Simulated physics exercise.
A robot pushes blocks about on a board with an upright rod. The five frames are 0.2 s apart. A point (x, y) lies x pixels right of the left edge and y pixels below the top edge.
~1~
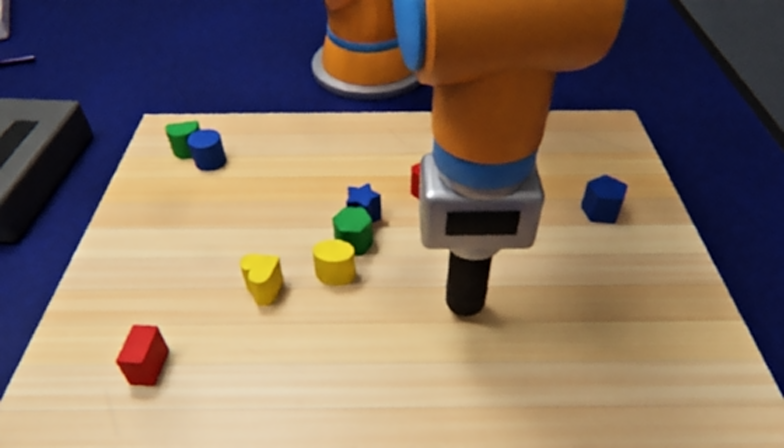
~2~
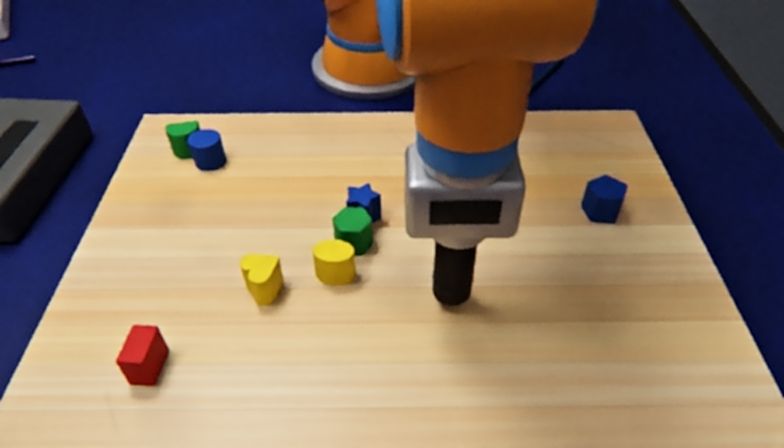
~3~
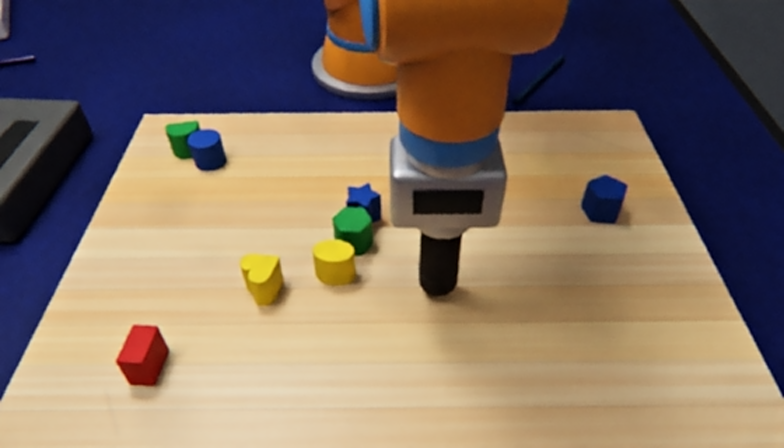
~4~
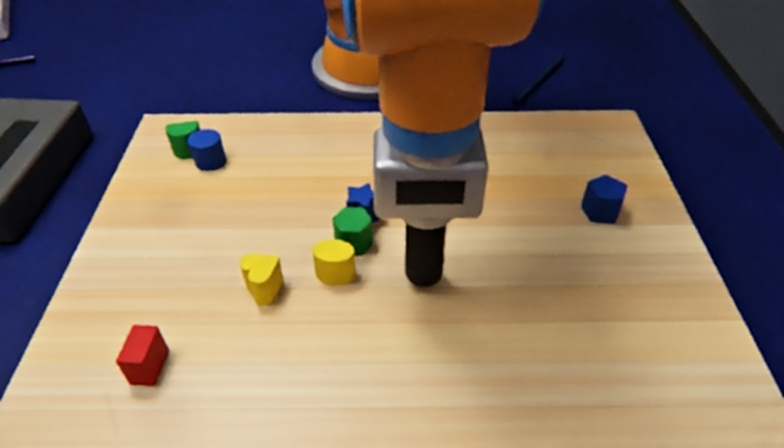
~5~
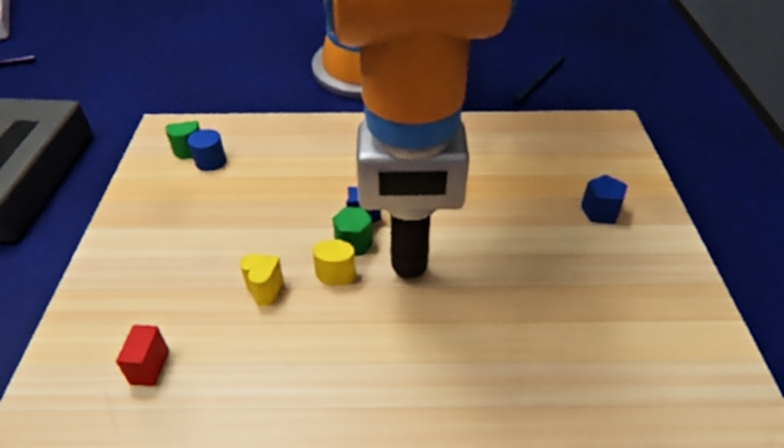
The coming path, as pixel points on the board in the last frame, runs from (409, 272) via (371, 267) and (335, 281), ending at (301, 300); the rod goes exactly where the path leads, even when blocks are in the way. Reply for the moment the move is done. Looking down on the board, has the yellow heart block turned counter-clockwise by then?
Yes, I think so.
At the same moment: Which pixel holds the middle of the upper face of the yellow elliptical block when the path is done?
The yellow elliptical block ends near (271, 259).
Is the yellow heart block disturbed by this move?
Once the rod is done, the yellow heart block is in a new spot.
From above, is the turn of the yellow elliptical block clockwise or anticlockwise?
Verdict: Clockwise.
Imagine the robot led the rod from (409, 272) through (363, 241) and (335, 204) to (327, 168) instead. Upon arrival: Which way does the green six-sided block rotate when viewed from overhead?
Anticlockwise, looking down.
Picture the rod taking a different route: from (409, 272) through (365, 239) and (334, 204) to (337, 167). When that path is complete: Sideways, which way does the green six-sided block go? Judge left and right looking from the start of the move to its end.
It will end up to the left.
The first path, step by step. One third of the way, rod at (370, 260); nothing pushed yet.
Two thirds of the way, rod at (334, 274); yellow elliptical block at (294, 256), turned 35° clockwise.
At the end, rod at (299, 293); yellow heart block at (235, 263), turned 45° anticlockwise; yellow elliptical block at (271, 259), turned 100° clockwise; green six-sided block in place.
